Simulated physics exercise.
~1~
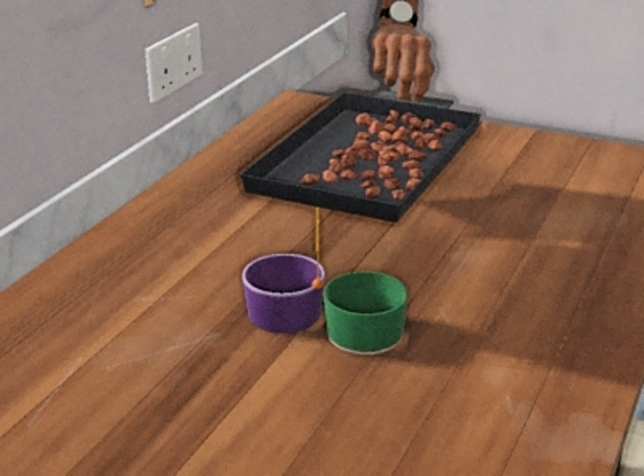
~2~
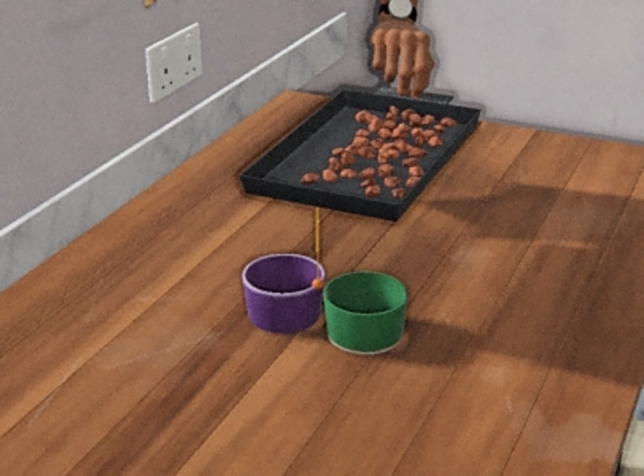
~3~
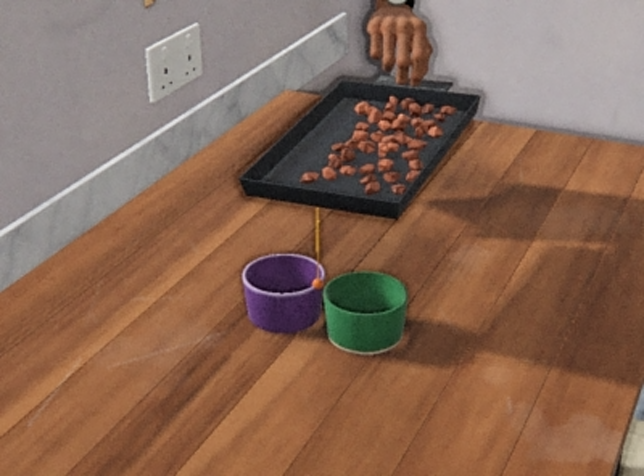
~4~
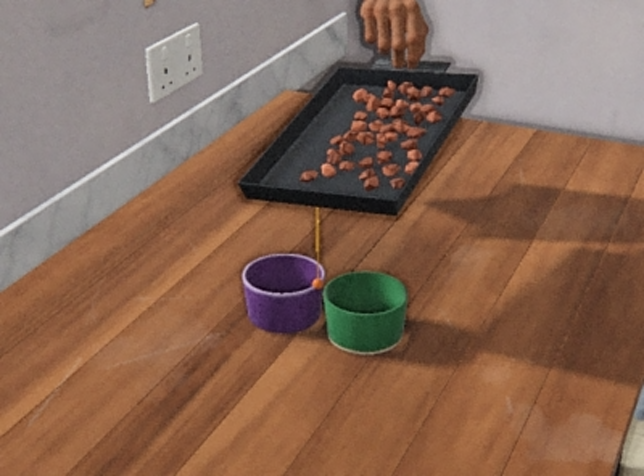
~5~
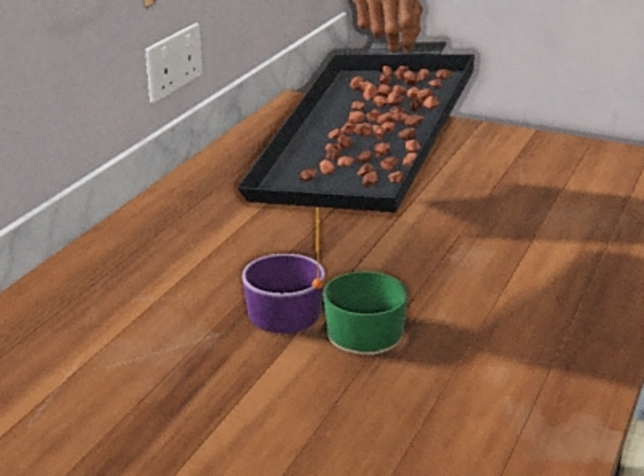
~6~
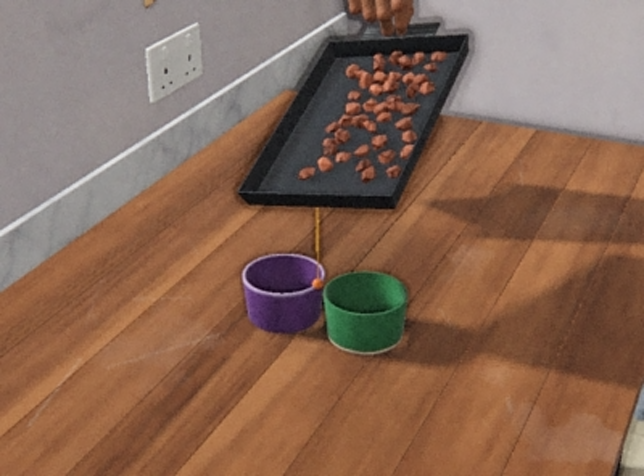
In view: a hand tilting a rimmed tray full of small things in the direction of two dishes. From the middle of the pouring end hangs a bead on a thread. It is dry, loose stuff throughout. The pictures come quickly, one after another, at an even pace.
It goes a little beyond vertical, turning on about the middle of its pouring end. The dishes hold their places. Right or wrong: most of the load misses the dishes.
Right, the dishes get under half.
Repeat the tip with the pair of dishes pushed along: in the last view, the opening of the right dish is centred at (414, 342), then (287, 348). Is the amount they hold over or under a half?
For the two tries in order: Not as much as half, not as much as half.
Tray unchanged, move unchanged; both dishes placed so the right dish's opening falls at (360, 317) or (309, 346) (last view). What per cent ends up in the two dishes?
The first try gives 50 per cent, the second 10 per cent.
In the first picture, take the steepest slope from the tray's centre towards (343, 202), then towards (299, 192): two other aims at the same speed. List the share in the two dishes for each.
First heading roughly 0 %, second roughly 0 %.
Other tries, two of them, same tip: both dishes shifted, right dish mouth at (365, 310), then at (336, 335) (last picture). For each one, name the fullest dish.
So: The one further left first, and the one further left second.
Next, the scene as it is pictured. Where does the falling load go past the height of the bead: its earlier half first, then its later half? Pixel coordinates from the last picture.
It goes through near (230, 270) first, then near (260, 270).
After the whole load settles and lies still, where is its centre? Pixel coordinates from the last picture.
It settles centred around (234, 342).
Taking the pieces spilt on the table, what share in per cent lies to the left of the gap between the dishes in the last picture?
About 100 per cent.
Soon, tray tipped steeply; nearly all on the tray; a small part in the air.
A while on, tray tipped past a quarter turn; about a third on the tray; a stray few in the left dish; about half outside both; a small part in the air.
Towards the end, tray tipped past a quarter turn; about a quarter in the left dish; about two thirds outside both.
Finally, tray tipped past a quarter turn; none in the right dish; about a quarter in the left dish; about two thirds outside both.
